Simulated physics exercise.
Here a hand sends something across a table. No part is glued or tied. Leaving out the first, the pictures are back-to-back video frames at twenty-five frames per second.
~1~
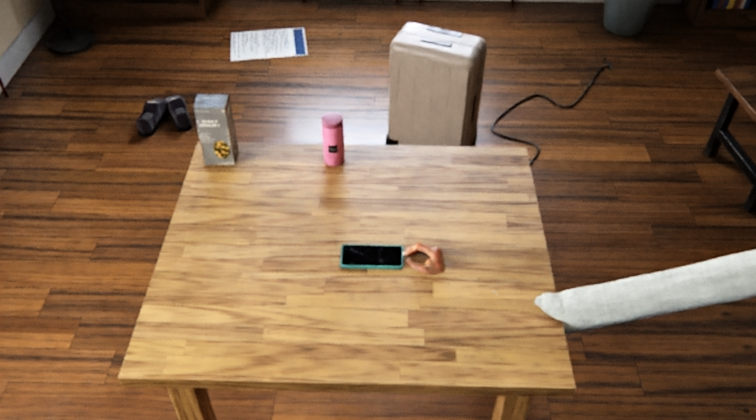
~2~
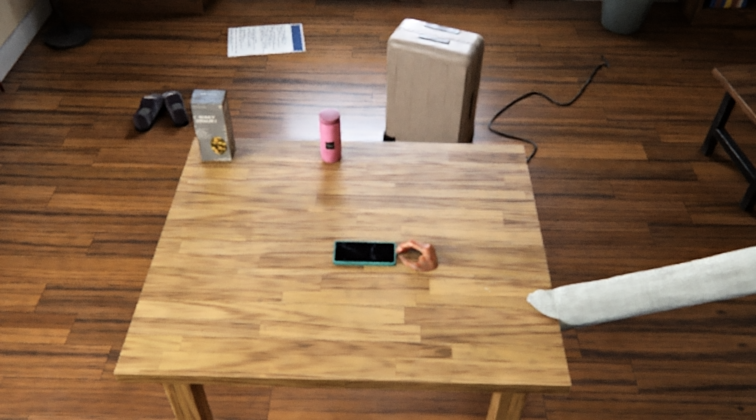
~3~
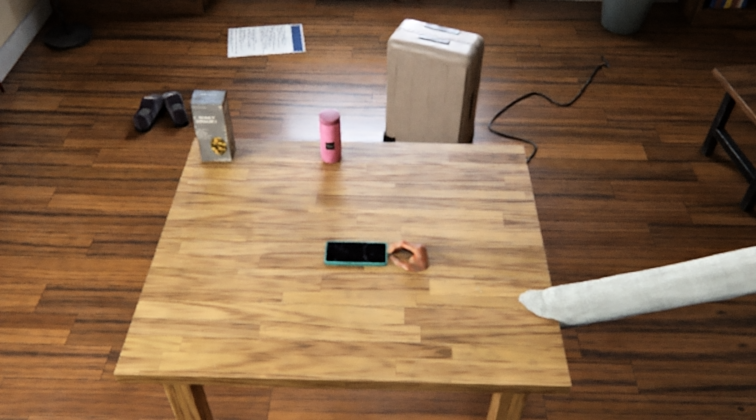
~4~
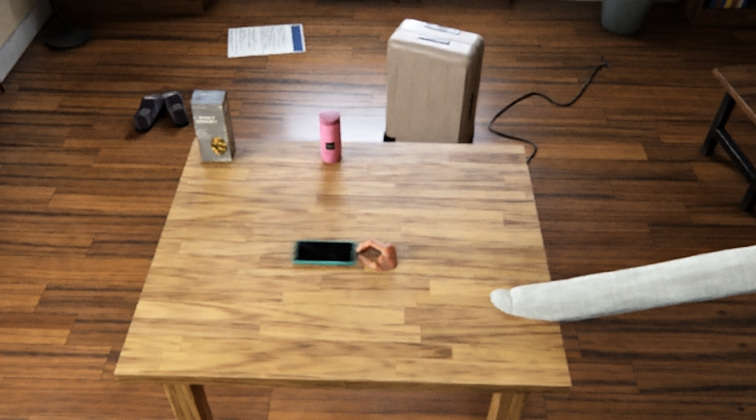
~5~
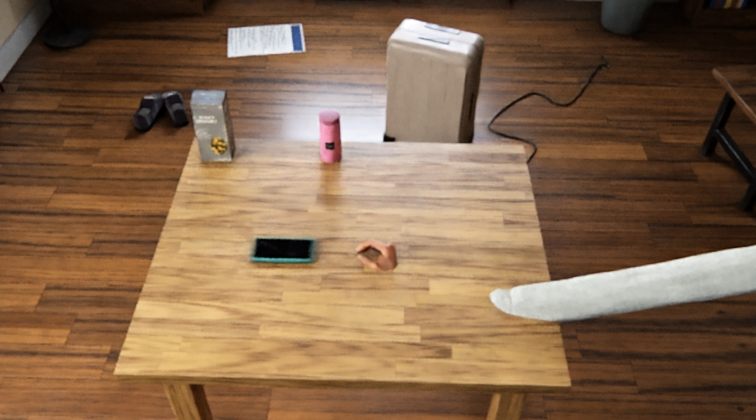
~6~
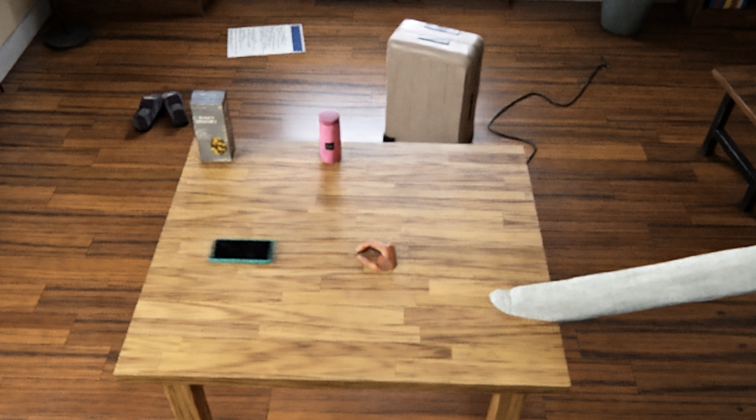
Turquoise phone sliding left across a wooden table, pushed by a hand that then stays behind as the phone keeps moving.
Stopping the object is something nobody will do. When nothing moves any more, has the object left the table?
Yes, it is off the table.
Then, 0.20 s later than the last frame, turquoise phone now off the table.
Then, 0.40 s later than the last frame, things are still on the move.
When it is over, off the table, turquoise phone.
